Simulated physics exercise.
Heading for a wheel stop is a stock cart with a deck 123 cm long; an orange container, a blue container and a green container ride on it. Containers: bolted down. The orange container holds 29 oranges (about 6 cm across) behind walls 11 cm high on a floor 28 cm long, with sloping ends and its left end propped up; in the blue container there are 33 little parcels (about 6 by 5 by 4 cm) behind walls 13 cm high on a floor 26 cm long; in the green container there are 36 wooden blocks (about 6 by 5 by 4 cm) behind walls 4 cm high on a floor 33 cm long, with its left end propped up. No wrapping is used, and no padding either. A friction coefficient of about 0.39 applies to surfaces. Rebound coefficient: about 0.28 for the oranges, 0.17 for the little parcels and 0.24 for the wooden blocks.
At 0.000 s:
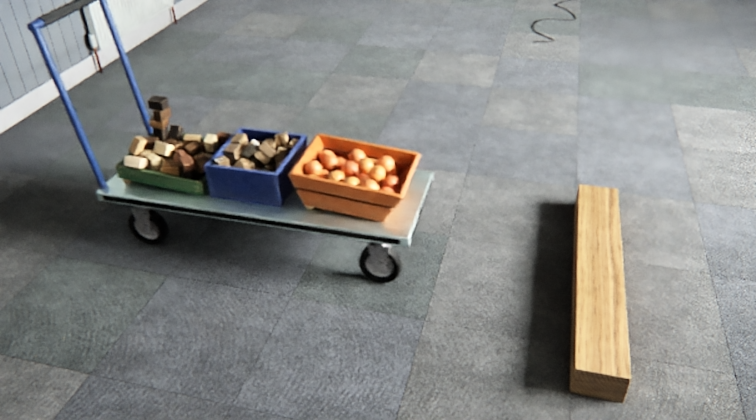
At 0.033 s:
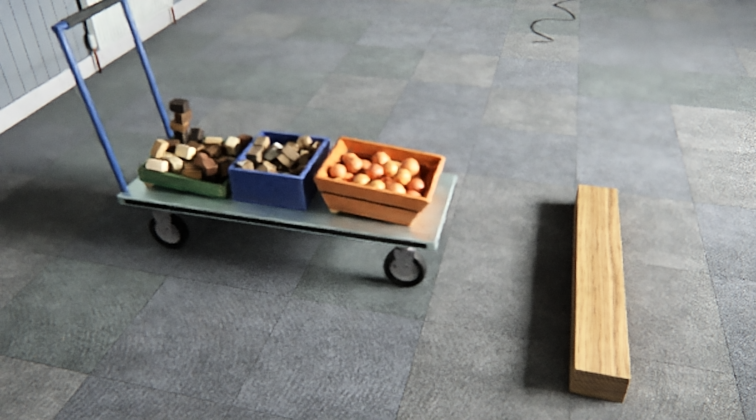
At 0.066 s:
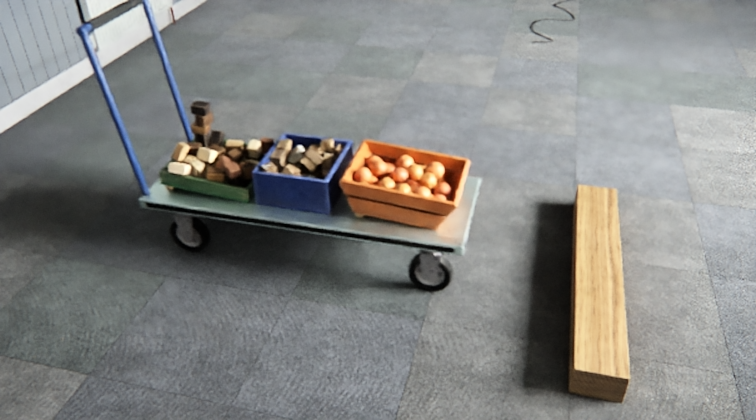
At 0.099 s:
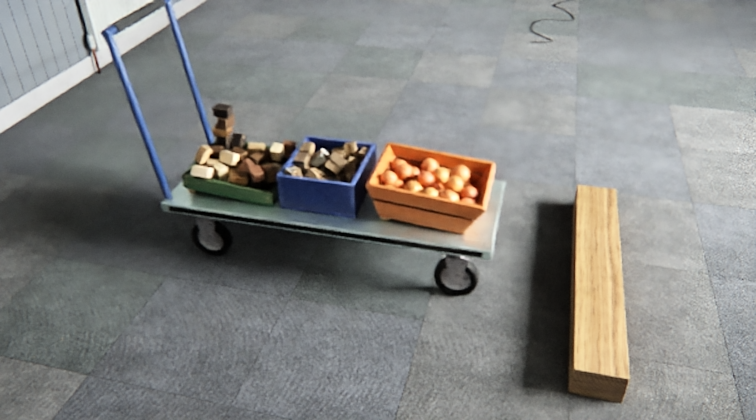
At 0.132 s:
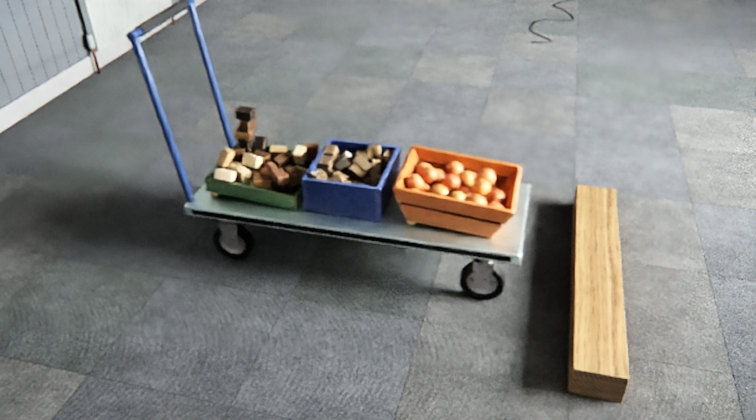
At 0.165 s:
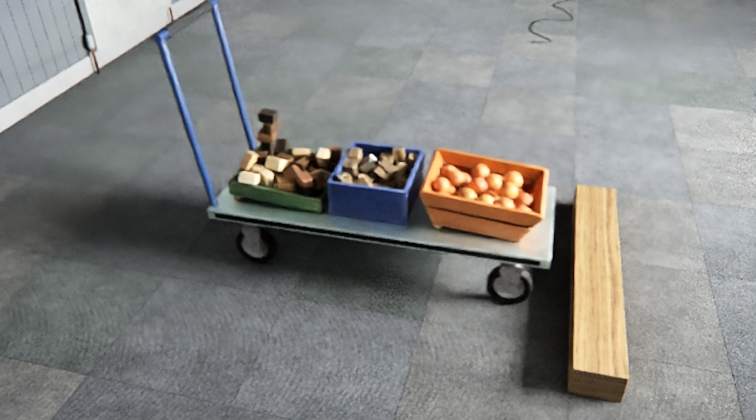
The clip opens on a flat cart with a blue handle, carrying green, blue and orange containers of small blocks, small chunky pieces and orange round items, left of a wooden beam on a grey tiled floor. The cart rolls steadily right, its load staying in place, until only a small gap separates it from the beam.
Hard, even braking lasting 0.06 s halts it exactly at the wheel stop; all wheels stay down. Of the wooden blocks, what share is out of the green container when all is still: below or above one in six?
A sixth is crossed.
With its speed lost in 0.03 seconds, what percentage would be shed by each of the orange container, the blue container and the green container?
Orange container 40, blue container 10, green container 30 %.
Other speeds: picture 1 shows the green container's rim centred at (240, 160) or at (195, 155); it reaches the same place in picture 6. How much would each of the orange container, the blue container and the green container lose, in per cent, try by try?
For the orange container it's 0 % and then 20 %, for the blue container 0 % and then 10 %, and for the green container 10 % and then 20 %.
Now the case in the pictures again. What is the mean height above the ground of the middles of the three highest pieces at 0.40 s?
About 50 cm.
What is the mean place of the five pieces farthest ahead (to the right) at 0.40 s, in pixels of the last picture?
They're centred near (606, 180).
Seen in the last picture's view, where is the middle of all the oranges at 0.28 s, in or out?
Roughly (551, 199).
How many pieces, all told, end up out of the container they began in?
Total: Around 20.
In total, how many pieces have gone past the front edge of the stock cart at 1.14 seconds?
I'd put it at some 8 pieces.
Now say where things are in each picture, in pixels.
In the first picture (places track the rim corner closest to us here), green container (199, 182); orange container (400, 196); 62 cm to go; all still inside.
In the second picture, green container (222, 185); orange container (427, 199); 52 cm to go.
In the third picture, green container (245, 189); orange container (454, 203); 43 cm to go.
In the fourth picture, green container (269, 192); orange container (483, 207); 33 cm to go.
In the fifth picture, green container (293, 196); orange container (512, 211); 24 cm to go.
In the sixth picture, green container (318, 199); orange container (541, 215); 14 cm to go; all still inside.
After 0.18 s, the brake bites.
After 0.28 s, the orange container has all 29, the blue container has all 33 and the green container is down by 1 of 36.
After 0.40 s, the orange container is down by 6 of 29, the blue container is down by 1 of 33 and the green container is down by 9 of 36.
After 0.63 s, the orange container is down by 9 of 29, the blue container is down by 1 of 33 and the green container is down by 9 of 36.
When it is over (at 1.14 s), the orange container is down by 9 of 29, the blue container is down by 1 of 33 and the green container is down by 9 of 36. Asked share, 9 of 36, 25 per cent.
